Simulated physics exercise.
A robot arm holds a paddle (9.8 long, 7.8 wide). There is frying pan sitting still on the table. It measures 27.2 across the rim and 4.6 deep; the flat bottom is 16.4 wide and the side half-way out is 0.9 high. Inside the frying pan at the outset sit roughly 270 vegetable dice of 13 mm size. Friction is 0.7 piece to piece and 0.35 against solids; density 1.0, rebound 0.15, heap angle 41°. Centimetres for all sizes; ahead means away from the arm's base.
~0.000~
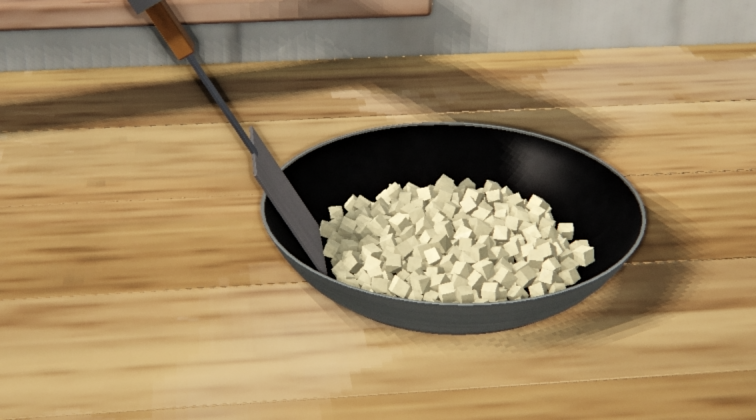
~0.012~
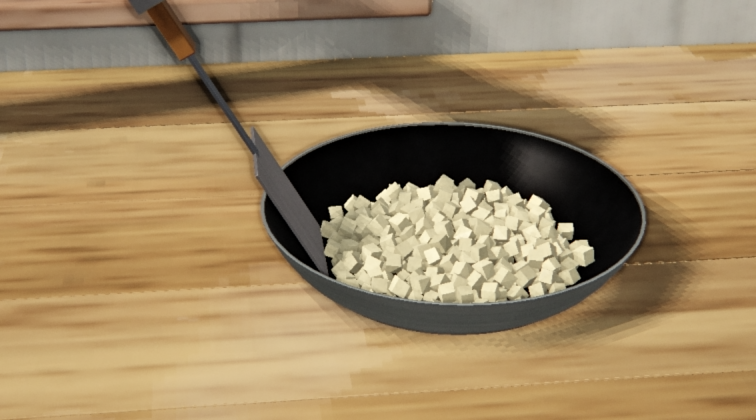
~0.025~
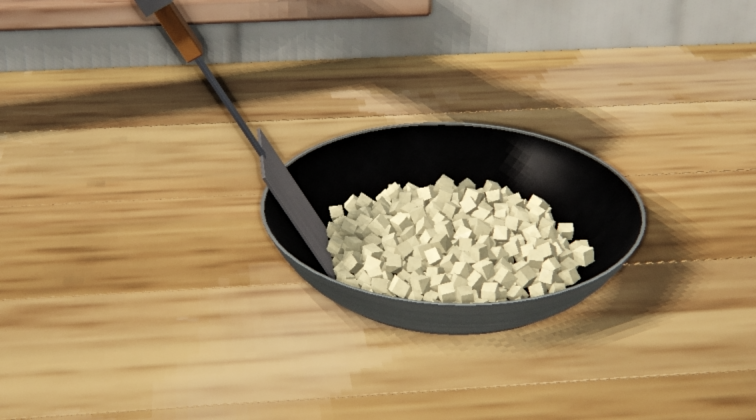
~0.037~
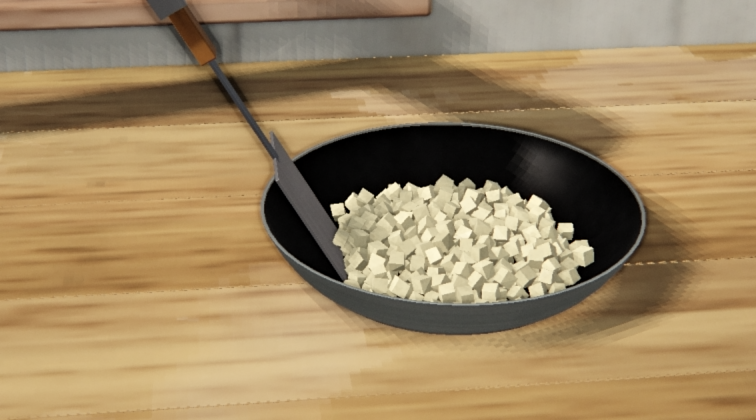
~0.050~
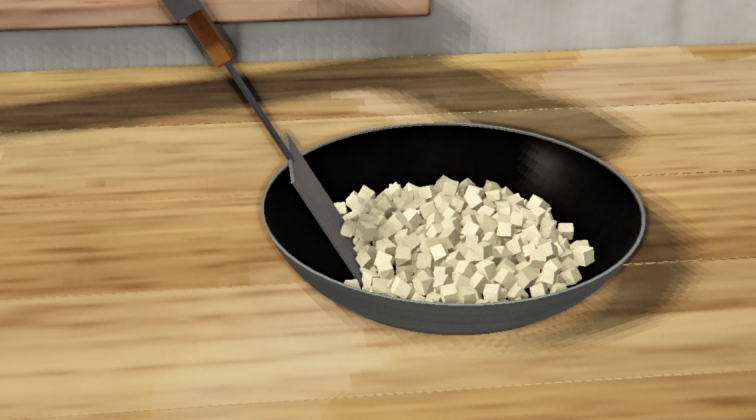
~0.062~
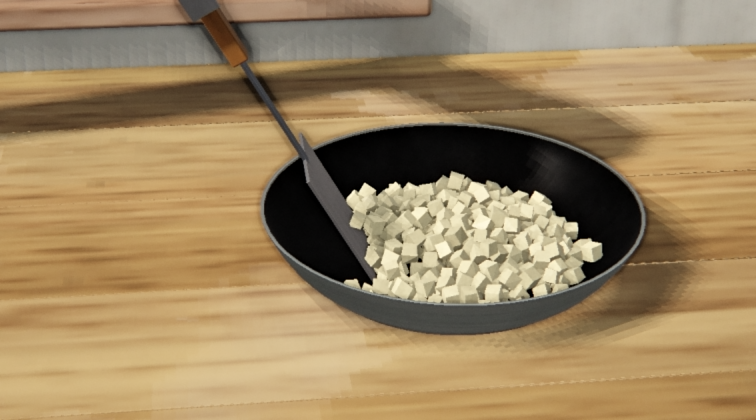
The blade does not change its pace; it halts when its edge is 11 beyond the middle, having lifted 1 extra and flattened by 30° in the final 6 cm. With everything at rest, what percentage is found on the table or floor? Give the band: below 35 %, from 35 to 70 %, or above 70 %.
From 35 to 70 %.
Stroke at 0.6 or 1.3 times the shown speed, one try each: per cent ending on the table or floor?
Some 30 per cent, then some 50 per cent, on the table or floor.
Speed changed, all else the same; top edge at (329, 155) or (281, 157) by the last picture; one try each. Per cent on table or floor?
Roughly 50 per cent, then roughly 30 per cent.
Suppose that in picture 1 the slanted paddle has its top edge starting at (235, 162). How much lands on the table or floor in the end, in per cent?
About 40 per cent.
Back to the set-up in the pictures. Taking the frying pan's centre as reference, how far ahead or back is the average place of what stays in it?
It rests close to 3.0 centimetres ahead of centre.
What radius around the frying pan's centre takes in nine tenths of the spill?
Radial distance: Approx. 30 cm.
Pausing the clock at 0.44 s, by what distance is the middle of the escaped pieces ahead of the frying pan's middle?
The distance is around 20 cm.
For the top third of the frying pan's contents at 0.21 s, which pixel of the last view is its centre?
The middle lies somewhere about (595, 201).
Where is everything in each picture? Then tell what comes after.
The first picture shows paddle top edge at (253, 150), sloping 61°; upper third of the load around (466, 232), from x 330 to 585, top at y 185; 272 in the frying pan.
The second picture shows paddle top edge at (254, 150), sloping 61°; upper third of the load around (466, 231), from x 330 to 585, top at y 185.
The third picture shows paddle top edge at (261, 152), sloping 61°; upper third of the load around (464, 230), from x 335 to 585, top at y 185.
The fourth picture shows paddle top edge at (274, 155), sloping 61°; upper third of the load around (454, 230), from x 340 to 585, top at y 185.
The fifth picture shows paddle top edge at (289, 156), sloping 61°; upper third of the load around (456, 227), from x 340 to 585, top at y 185.
The sixth picture shows paddle top edge at (304, 156), sloping 61°; upper third of the load around (465, 222), from x 340 to 590, top at y 180; 272 in the frying pan.
By 0.13 s, sloping 61°, highest piece 5 above the table; 272 in the frying pan.
By 0.21 s, sloping 54°, highest piece 8 above the table; 263 in the frying pan, 9 on the blade or in flight.
By 0.44 s, sloping 31°, highest piece 9 above the table; 155 in the frying pan, 87 on the table or floor, 30 on the blade or in flight.
By 1.49 s, sloping 31°, highest piece 5 above the table; 154 in the frying pan, 118 on the table or floor.
Final count, 154 in the frying pan, 118 on the table or floor. That is 43 % on the table or floor.
